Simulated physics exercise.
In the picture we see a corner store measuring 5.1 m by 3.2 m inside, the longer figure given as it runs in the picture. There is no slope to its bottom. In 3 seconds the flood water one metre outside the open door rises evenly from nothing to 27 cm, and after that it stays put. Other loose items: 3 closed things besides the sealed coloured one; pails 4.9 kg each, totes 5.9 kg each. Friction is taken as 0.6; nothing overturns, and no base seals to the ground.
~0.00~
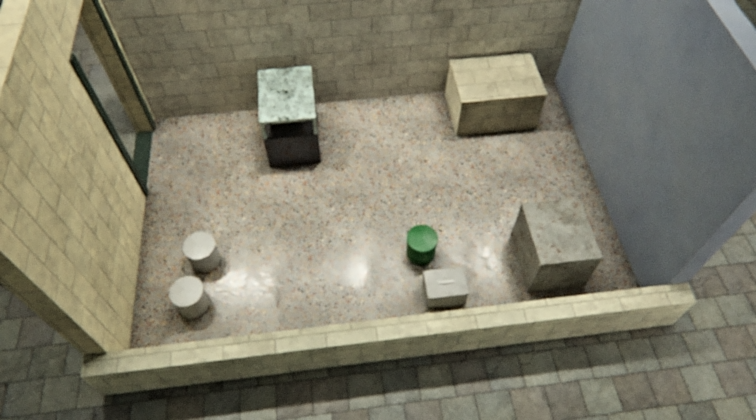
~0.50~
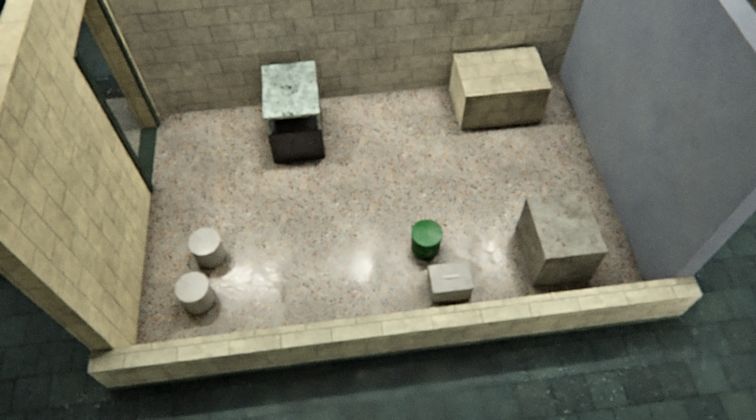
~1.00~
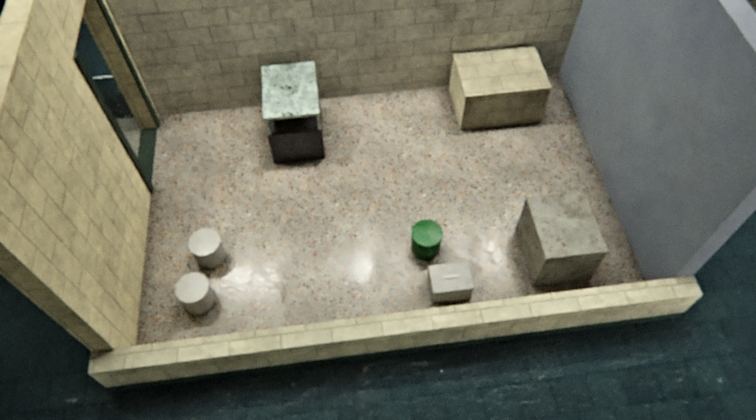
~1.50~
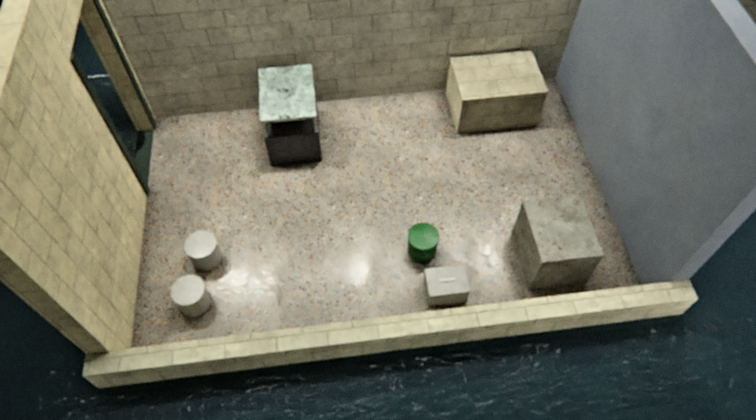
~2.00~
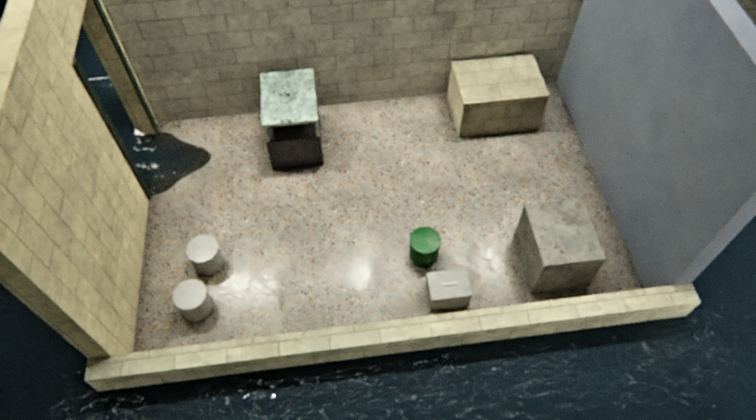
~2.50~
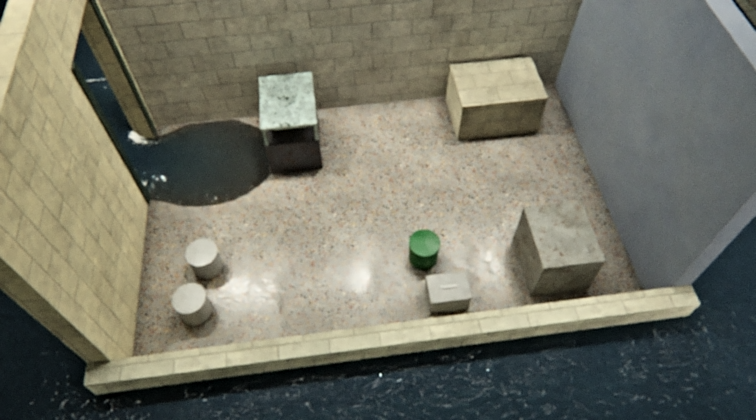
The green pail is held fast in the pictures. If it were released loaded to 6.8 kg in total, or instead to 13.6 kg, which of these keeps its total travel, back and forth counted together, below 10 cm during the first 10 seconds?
Only the heavier one succeeds.
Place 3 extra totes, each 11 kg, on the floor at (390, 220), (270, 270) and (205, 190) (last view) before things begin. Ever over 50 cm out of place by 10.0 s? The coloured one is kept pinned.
In that order: More, over, past it.
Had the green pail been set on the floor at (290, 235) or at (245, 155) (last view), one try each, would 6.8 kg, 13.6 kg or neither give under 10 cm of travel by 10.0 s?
Result, try 1: Both fail; try 2: Both fail.
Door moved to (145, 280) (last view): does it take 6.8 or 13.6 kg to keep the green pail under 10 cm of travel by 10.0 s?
There just the heavier succeeds.
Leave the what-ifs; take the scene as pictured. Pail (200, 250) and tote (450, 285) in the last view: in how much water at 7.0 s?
First roughly 3 cm, second roughly 8 cm.
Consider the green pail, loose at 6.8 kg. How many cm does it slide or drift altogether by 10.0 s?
Roughly 140 cm.
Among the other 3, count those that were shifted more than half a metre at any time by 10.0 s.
1 of them.
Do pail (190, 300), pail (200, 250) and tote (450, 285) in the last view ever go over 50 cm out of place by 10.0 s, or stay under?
In order, the three come out beneath, beneath and above.
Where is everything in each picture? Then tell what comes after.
The green pail at (422, 238), on the bottom; water covers 0.0 m2; 0 of 4 have shifted, in the first picture.
The green pail at (427, 233) rests on the ground; 0.0 m2 under water; 0 of 4 have shifted, in the second picture.
The green pail at (427, 233) rests on the ground; 0.0 m2 under water; 0 of 4 have shifted, in the third picture.
The green pail at (424, 236), on the bottom; 0.0 m2 under water; 0 of 4 have shifted, in the fourth picture.
The green pail at (425, 240), on the bottom; 0.3 m2 under water; 0 of 4 have shifted, in the fifth picture.
The green pail at (425, 243), on the bottom; 1.5 m2 under water; 0 of 4 have shifted, in the sixth picture.
After 3.5 s the green pail would be 0 cm from its start with 6.8 kg and 0 cm from its start with 13.6 kg; 0 cm of water round it then.
After 4.5 s the green pail would be 0 cm from its start with 6.8 kg and 0 cm from its start with 13.6 kg; 4 cm of water round it then.
After 7.0 s the green pail would be 13 cm from its start with 6.8 kg and 0 cm from its start with 13.6 kg; 6 cm of water round it then.
After 10.0 s the green pail would be 119 cm from its start with 6.8 kg and 0 cm from its start with 13.6 kg; 12 cm of water round it then.
